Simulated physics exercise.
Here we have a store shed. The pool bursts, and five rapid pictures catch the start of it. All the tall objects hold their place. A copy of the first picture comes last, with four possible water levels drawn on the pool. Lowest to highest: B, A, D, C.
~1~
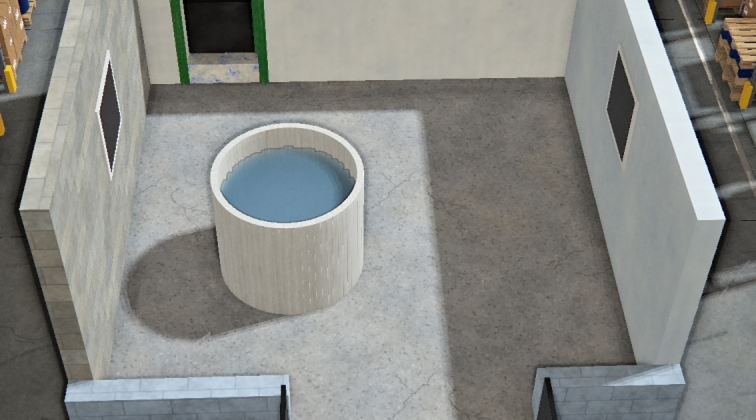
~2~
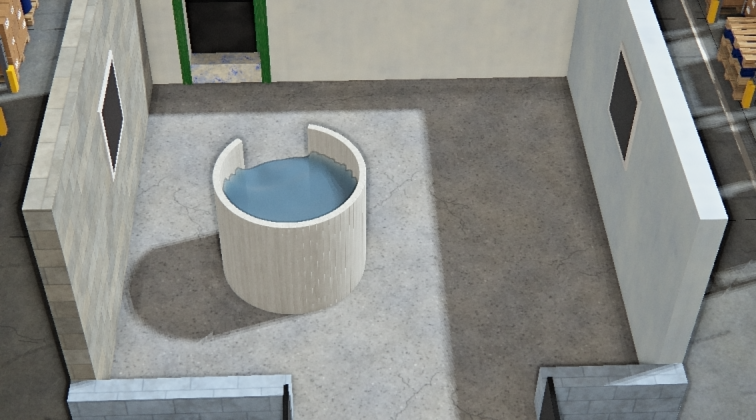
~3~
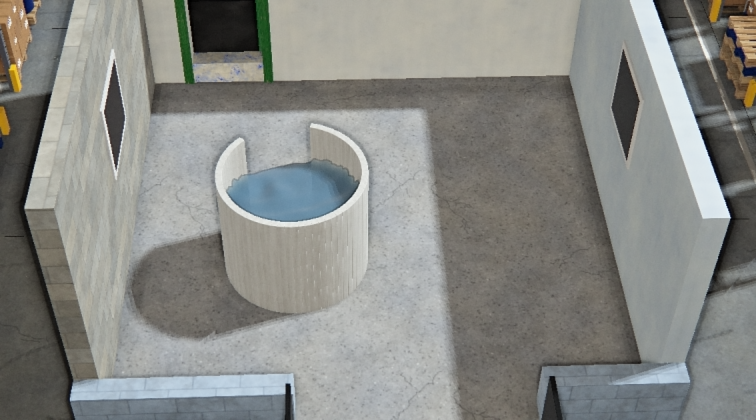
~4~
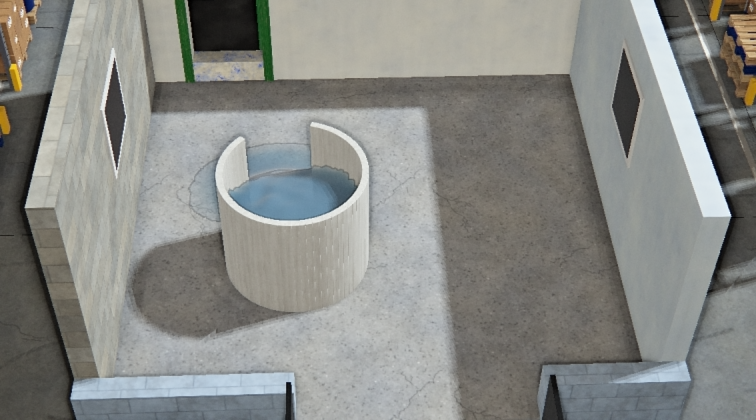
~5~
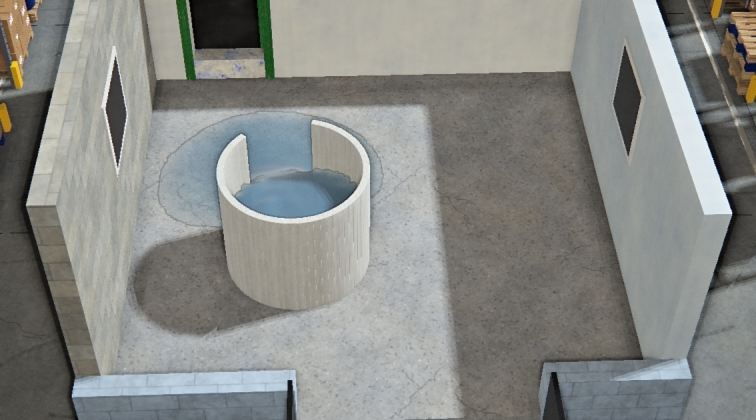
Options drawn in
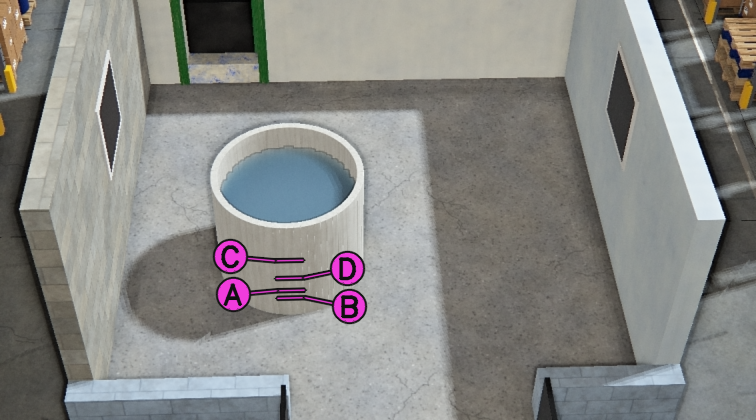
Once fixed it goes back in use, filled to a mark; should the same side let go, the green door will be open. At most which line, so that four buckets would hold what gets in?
C.
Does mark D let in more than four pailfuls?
No, not at all.
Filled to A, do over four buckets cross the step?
No.
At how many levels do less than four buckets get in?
All of them.
On the marked copy, A at (290, 290); B at (291, 298); C at (288, 260); D at (290, 278); from the bottom up B, A, D, C.
With A, nothing gets over.
With B, nothing gets over.
With C, a splash gets over, under a bucket.
With D, nothing gets over.
